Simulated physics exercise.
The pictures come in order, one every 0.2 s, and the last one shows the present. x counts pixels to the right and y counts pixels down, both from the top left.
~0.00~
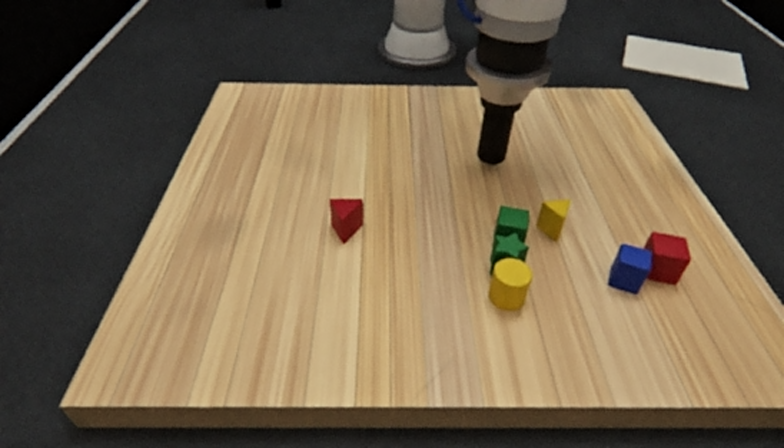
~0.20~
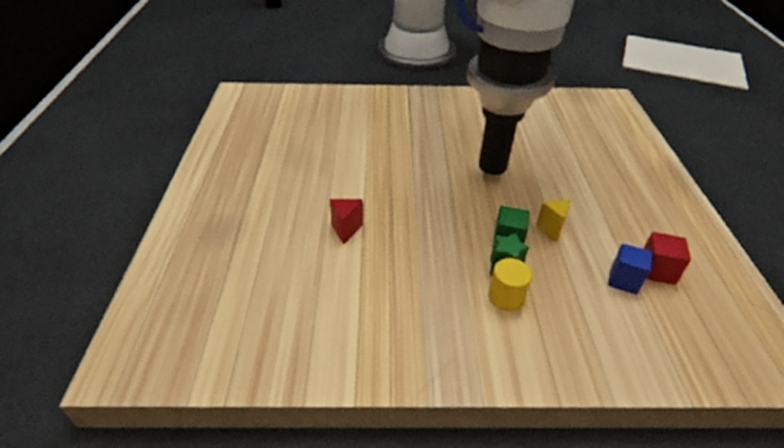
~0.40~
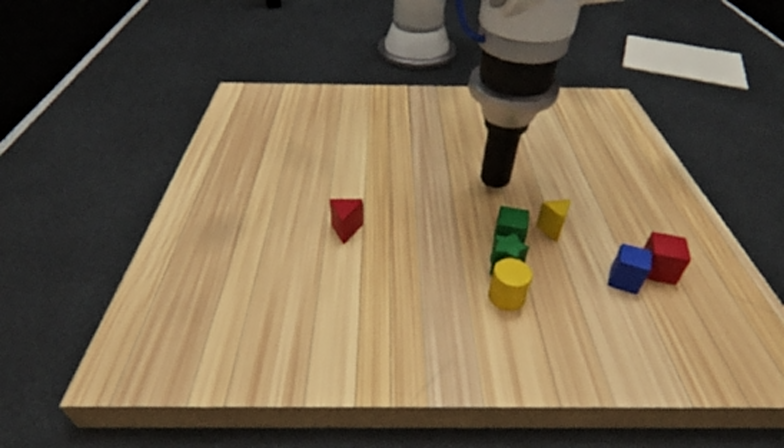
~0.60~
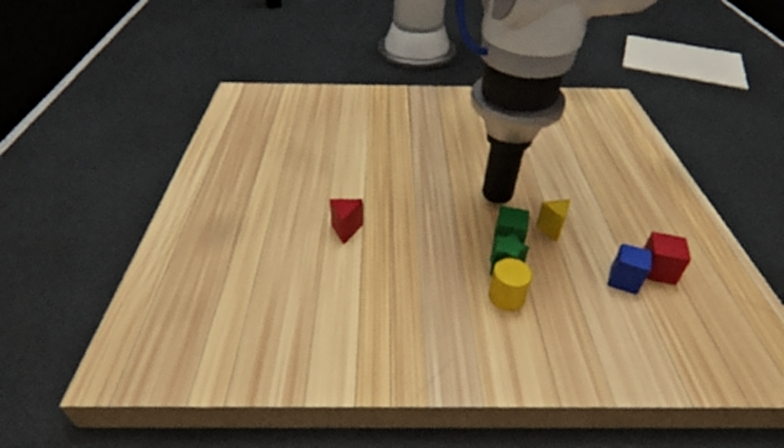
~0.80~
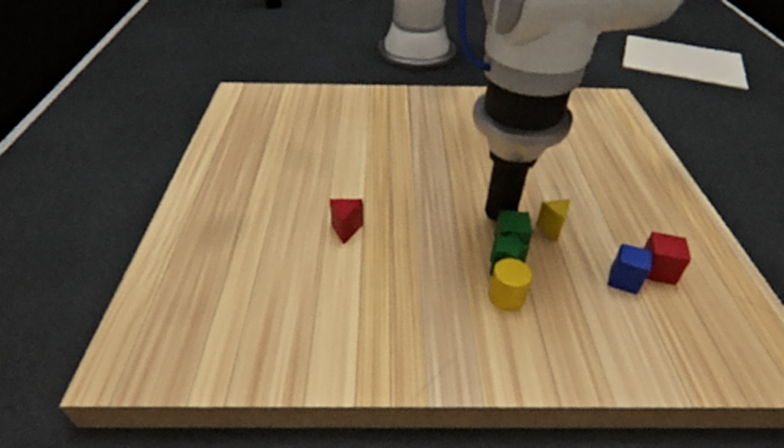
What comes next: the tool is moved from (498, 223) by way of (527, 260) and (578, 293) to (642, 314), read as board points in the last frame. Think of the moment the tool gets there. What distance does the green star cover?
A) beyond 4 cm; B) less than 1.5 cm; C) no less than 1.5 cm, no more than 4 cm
C - no less than 1.5 cm, no more than 4 cm.
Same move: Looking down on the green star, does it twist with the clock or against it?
Watching from overhead, you'd notice the green star rotating clockwise.
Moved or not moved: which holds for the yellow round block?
By the time the path is finished, it has moved at least a centimetre.
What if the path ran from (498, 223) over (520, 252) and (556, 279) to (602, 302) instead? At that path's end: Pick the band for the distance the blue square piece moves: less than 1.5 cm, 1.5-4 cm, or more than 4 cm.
It goes hardly anywhere, under 1.5 cm.
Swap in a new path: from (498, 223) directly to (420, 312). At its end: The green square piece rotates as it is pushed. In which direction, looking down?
The sense of turning is anti-clockwise.
On the path given first. One third of the way, tool (532, 251); green star (520, 258), turned 70° clockwise; yellow round block (510, 279); green square piece (558, 259), turned 30° anticlockwise.
Two thirds of the way, tool (584, 284); green star (523, 261), turned 80° clockwise; yellow round block (509, 282); green square piece (604, 299).
At the end, tool (648, 304); green star (523, 261), turned 80° clockwise; yellow round block (509, 282); green square piece (610, 305), turned 20° clockwise; blue square piece not moved.
